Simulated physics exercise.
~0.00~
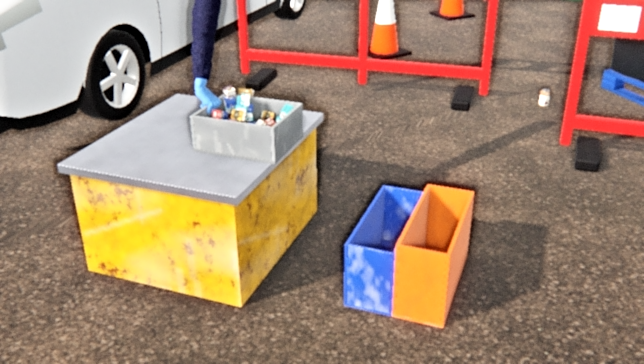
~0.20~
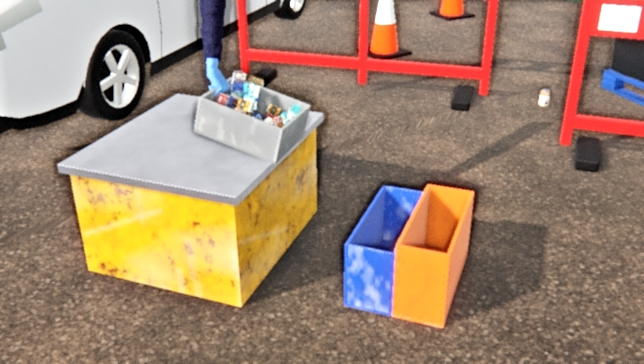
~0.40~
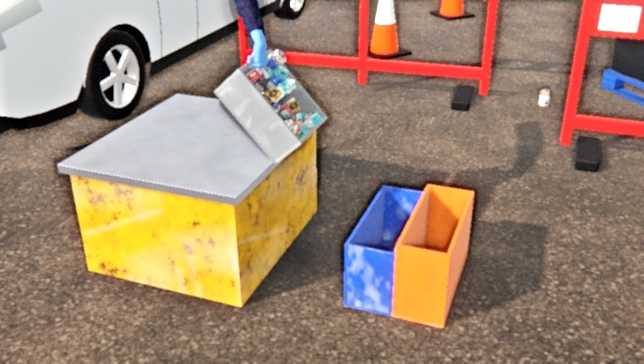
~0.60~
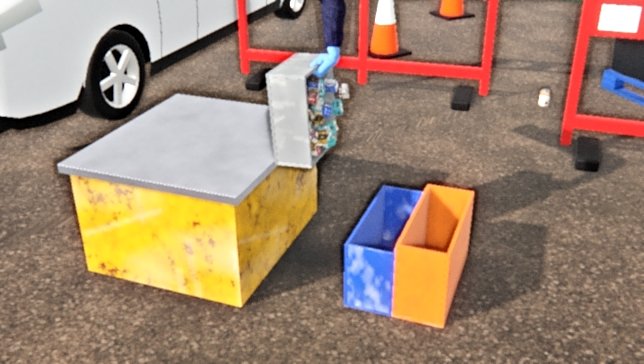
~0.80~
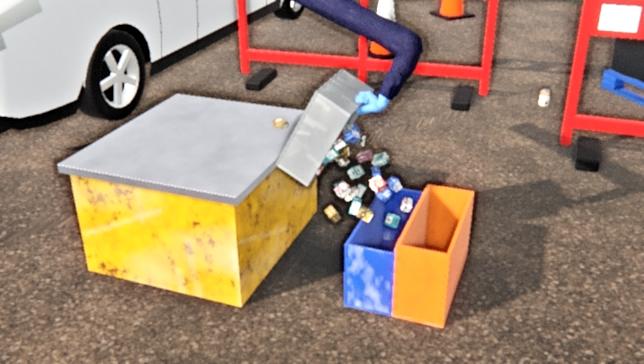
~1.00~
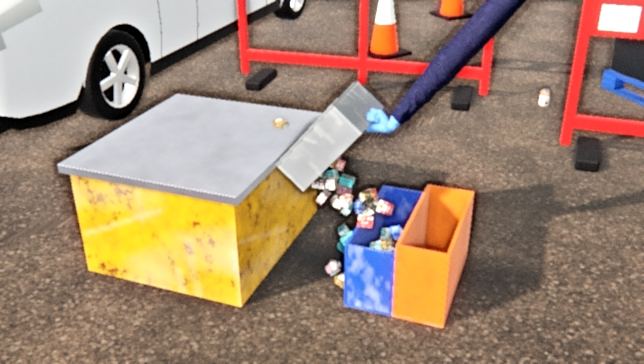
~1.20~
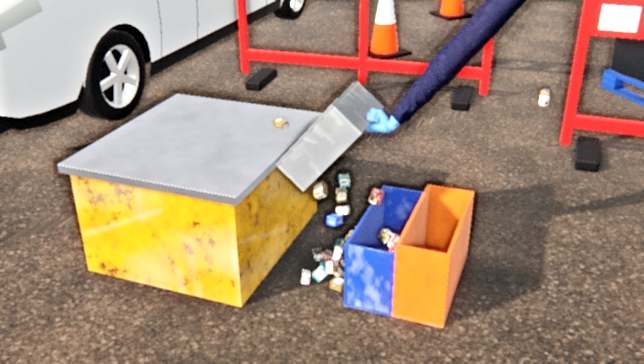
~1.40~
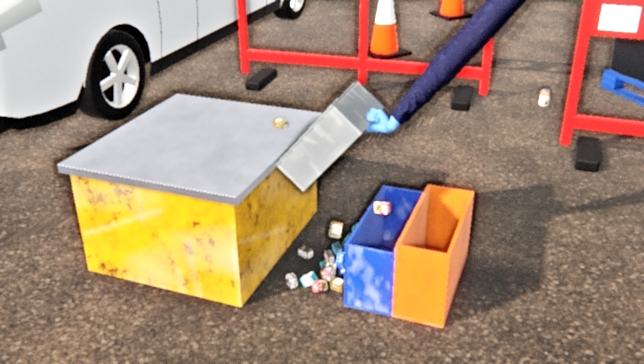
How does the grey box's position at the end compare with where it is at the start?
At the start the grey box sits upright on top of the bench, near its back. By the end it is farther right, tipped steeply over the bench's right edge with its mouth facing down.
